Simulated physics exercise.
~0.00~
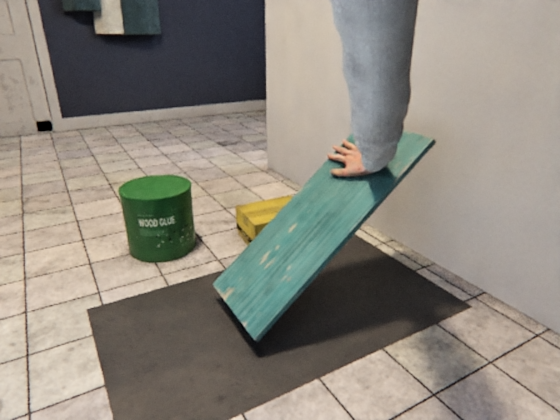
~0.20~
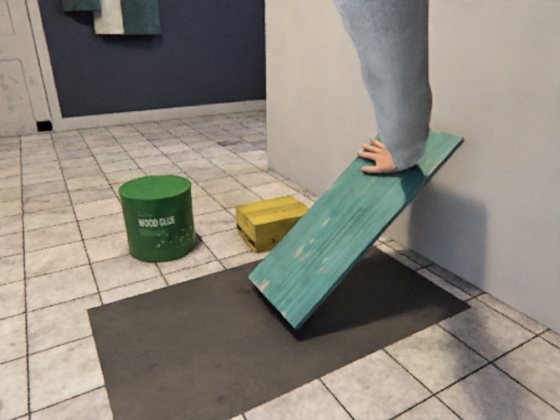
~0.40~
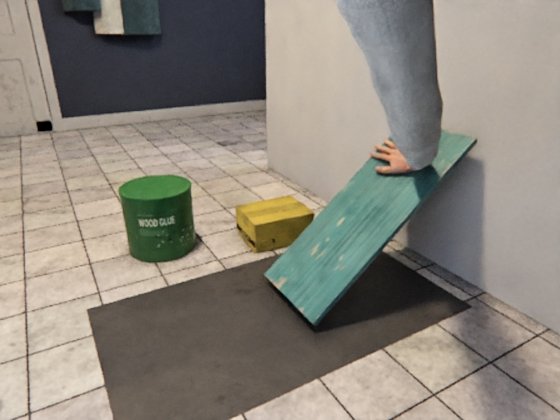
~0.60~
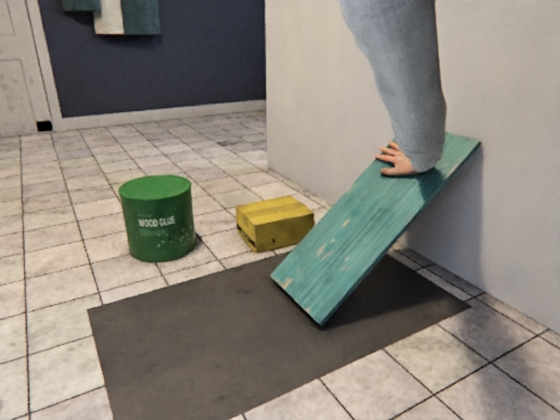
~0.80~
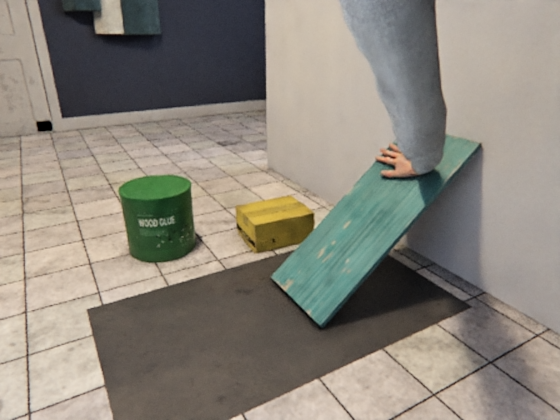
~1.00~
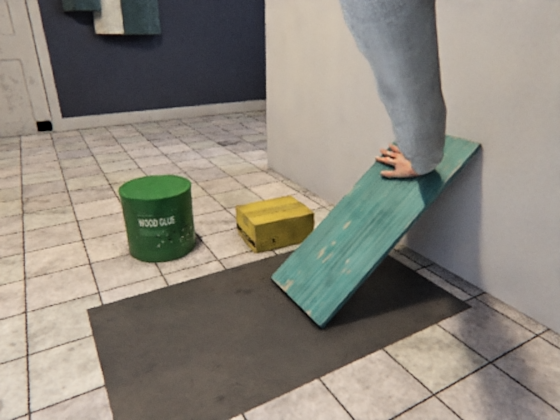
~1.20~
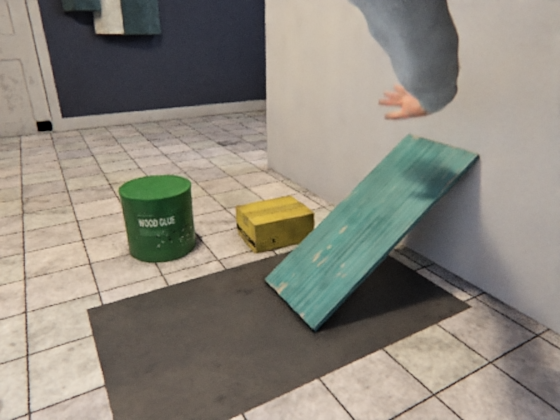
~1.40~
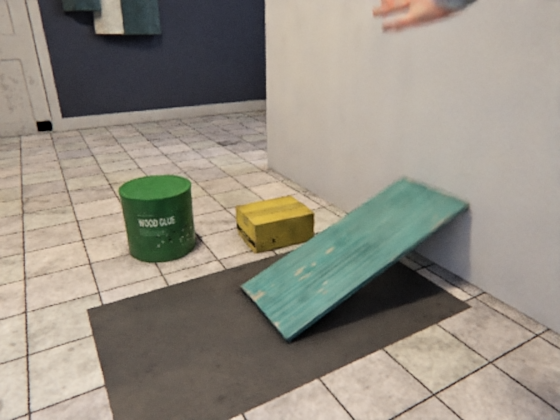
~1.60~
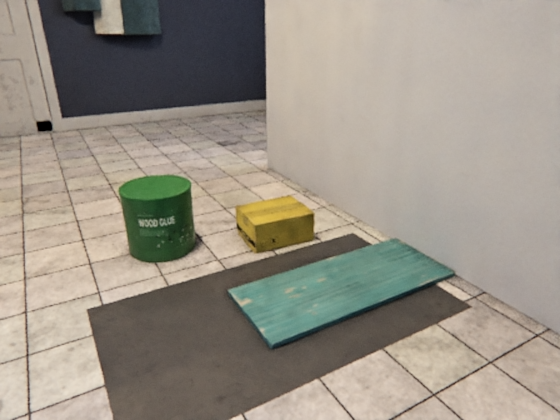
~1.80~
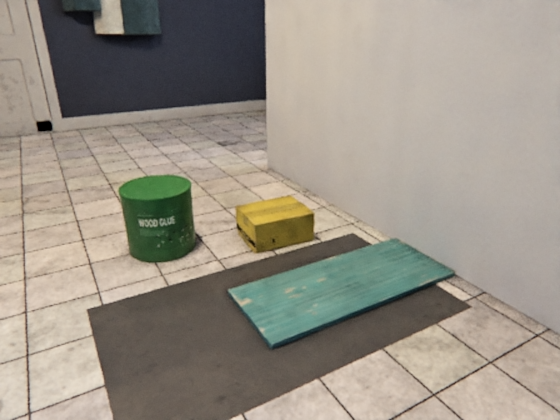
A hand leaning a turquoise board against a pale wall, then letting go, the board sliding down to lie flat on the floor.
